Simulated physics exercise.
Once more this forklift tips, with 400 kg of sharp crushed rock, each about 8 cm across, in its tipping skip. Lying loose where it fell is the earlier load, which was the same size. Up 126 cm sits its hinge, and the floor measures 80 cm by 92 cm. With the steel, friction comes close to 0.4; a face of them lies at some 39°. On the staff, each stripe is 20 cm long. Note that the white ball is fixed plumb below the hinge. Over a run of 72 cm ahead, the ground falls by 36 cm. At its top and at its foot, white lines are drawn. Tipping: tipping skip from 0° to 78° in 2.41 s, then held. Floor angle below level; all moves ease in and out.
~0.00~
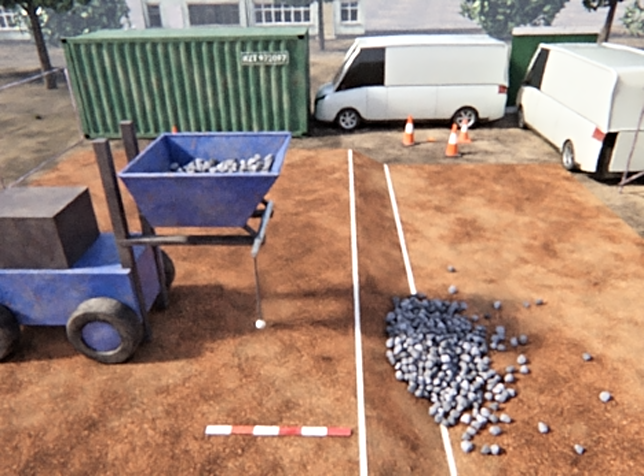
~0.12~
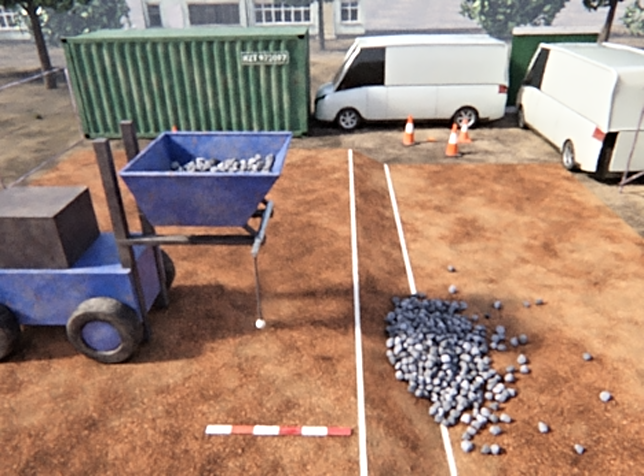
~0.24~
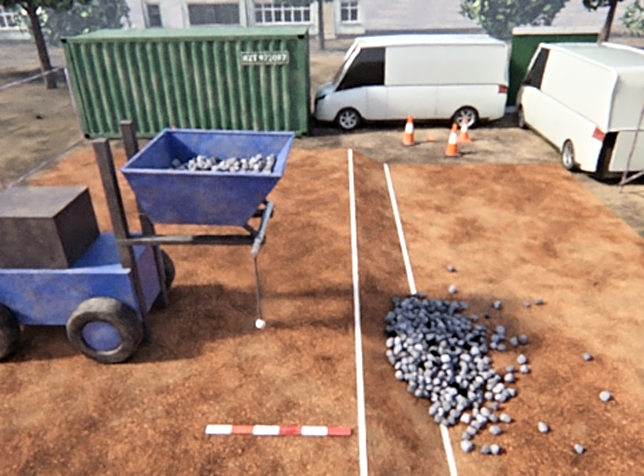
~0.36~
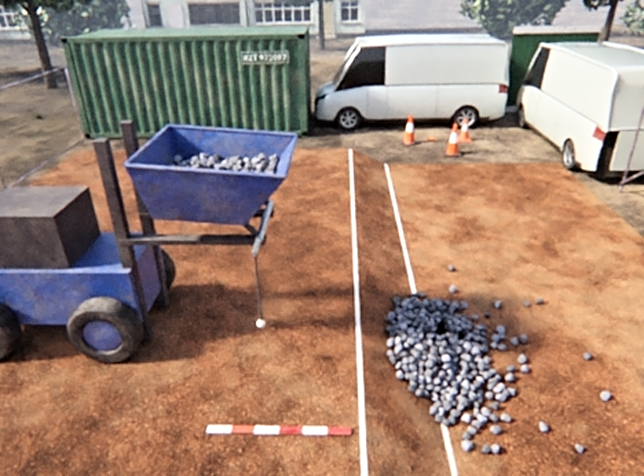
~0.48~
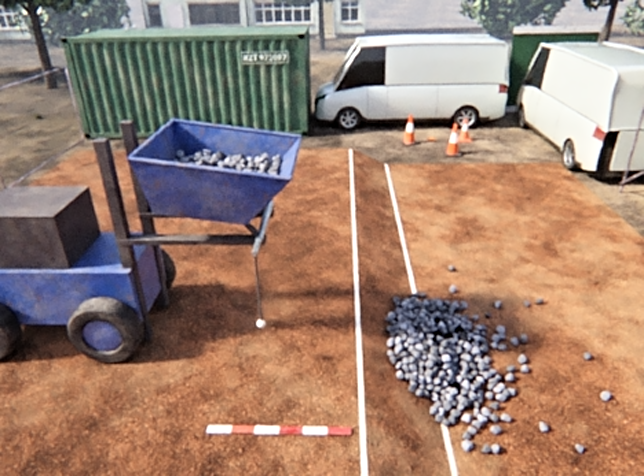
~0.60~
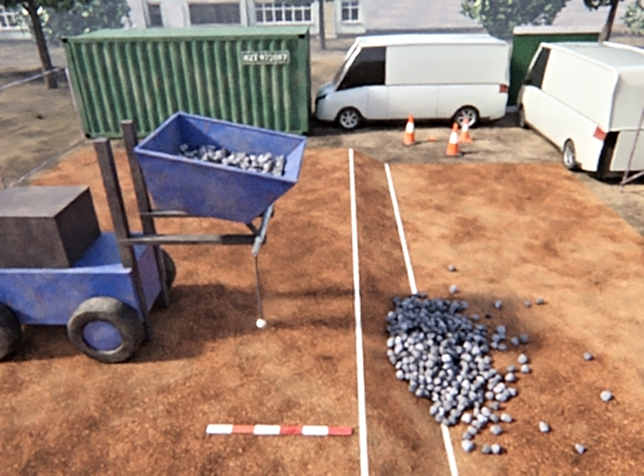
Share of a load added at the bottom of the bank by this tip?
14 %.
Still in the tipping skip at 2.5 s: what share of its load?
Roughly 80 per cent of its load.
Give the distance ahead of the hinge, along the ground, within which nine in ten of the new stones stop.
I'd say close to 170 centimetres ahead of it.
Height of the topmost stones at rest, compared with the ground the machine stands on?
Roughly 26 cm higher than the ground.
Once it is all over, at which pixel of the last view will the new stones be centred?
The middle ends up near (393, 329).
After 1.8 s the floor is at 66°; in per cent of one load, 100 in the tipping skip, 37 on the top or the slope, 63 at the foot of the bank; the foremost stones are at (544, 343).
After 2.5 s the floor is at 78°; in per cent of one load, 78 in the tipping skip, 58 on the top or the slope, 63 at the foot of the bank; the foremost stones are at (544, 343).
After 2.9 s the floor is at 78°; in per cent of one load, 47 in the tipping skip, 88 on the top or the slope, 65 at the foot of the bank; the foremost stones are at (544, 343).
After 5.5 s the floor is at 78°; in per cent of one load, 0 in the tipping skip, 122 on the top or the slope, 78 at the foot of the bank; the foremost stones are at (545, 341). Net gain at the foot of the bank, 14.
